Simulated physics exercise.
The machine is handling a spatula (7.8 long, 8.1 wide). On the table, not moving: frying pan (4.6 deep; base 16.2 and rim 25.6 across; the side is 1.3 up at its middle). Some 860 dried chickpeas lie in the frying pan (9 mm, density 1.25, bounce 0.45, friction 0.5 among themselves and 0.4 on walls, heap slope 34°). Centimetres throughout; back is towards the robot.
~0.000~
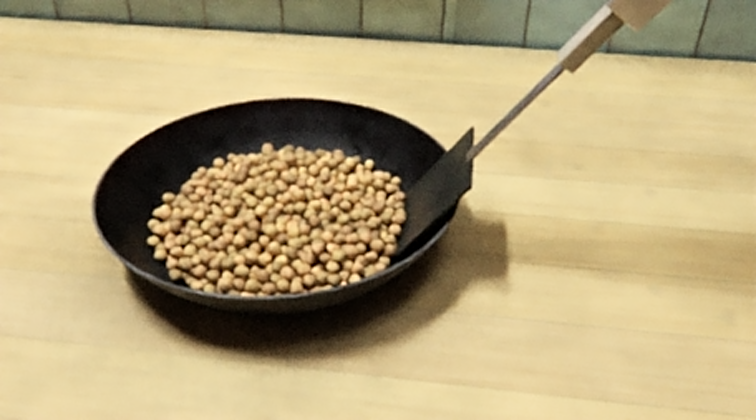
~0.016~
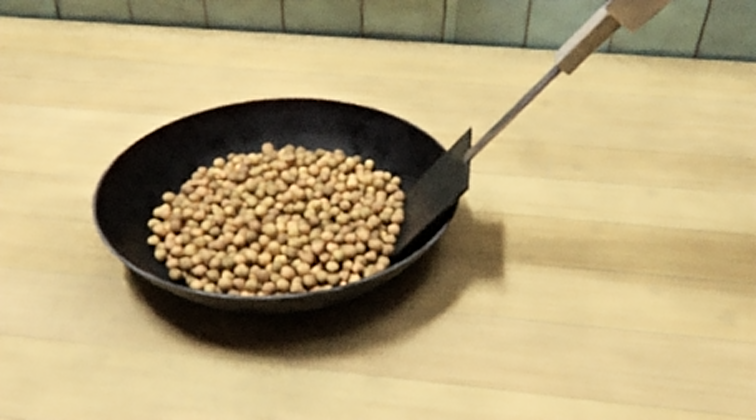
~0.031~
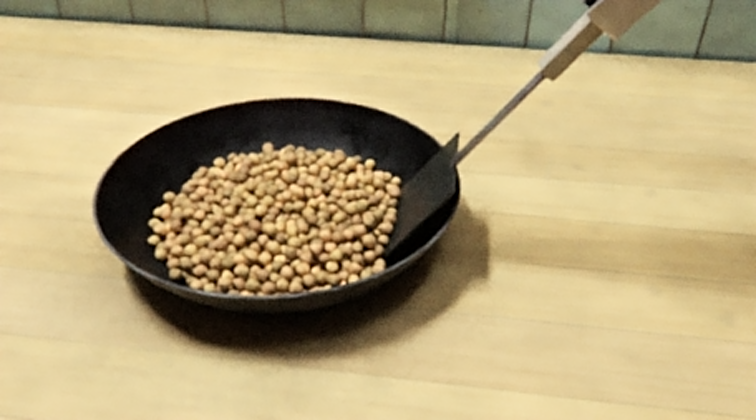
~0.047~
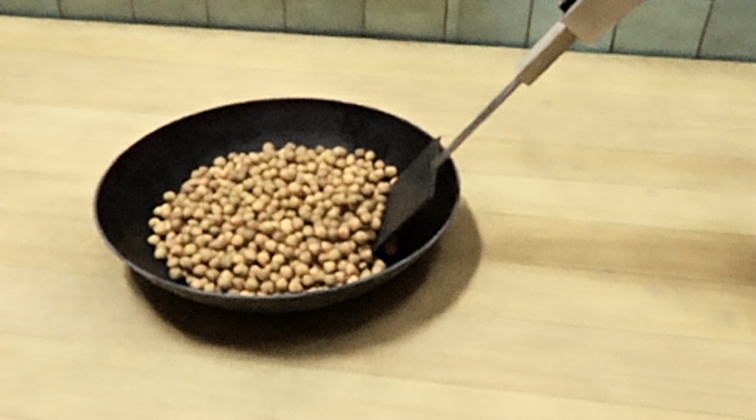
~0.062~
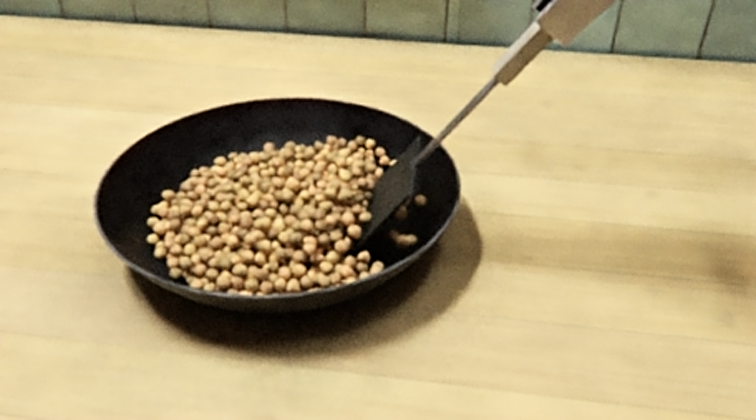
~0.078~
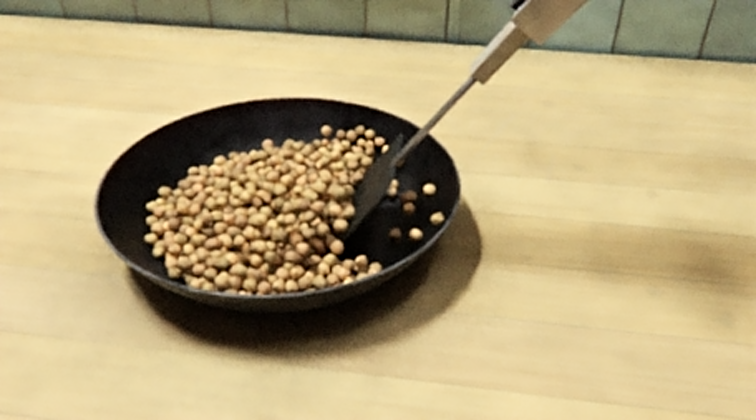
A spatula held by a machine pushes chickpeas leftward in a black frying pan.
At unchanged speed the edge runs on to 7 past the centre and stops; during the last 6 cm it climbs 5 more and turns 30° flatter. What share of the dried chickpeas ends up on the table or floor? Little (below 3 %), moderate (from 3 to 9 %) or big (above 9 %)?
Answer: Big; above 9 % of the dried chickpeas finish on the table or floor.
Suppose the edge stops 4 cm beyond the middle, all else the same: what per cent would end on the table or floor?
In that case some 10 per cent.
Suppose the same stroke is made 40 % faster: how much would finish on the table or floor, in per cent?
Then about 25 per cent.
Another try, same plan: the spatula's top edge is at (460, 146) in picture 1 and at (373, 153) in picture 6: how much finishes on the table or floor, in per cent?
Some 15 per cent.
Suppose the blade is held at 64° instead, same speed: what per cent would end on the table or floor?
Then about 10 per cent.
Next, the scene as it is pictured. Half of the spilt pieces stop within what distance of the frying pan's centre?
Roughly 32 cm.
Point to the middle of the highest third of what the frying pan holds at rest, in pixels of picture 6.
At about (187, 187).
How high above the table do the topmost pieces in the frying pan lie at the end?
Some 5.0 cm.
By 0.12 s, sloping 54°, highest piece 10 above the table; 858 in the frying pan, 1 on the blade or in flight.
By 0.16 s, sloping 42°, highest piece 13 above the table; 858 in the frying pan, 1 on the blade or in flight.
By 0.38 s, sloping 24°, highest piece 5 above the table; 731 in the frying pan, 124 on the table or floor, 4 on the blade or in flight.
By 1.43 s, sloping 24°, highest piece 4 above the table; 731 in the frying pan, 128 on the table or floor.
Final count, 731 in the frying pan, 128 on the table or floor. That is 15 % on the table or floor.
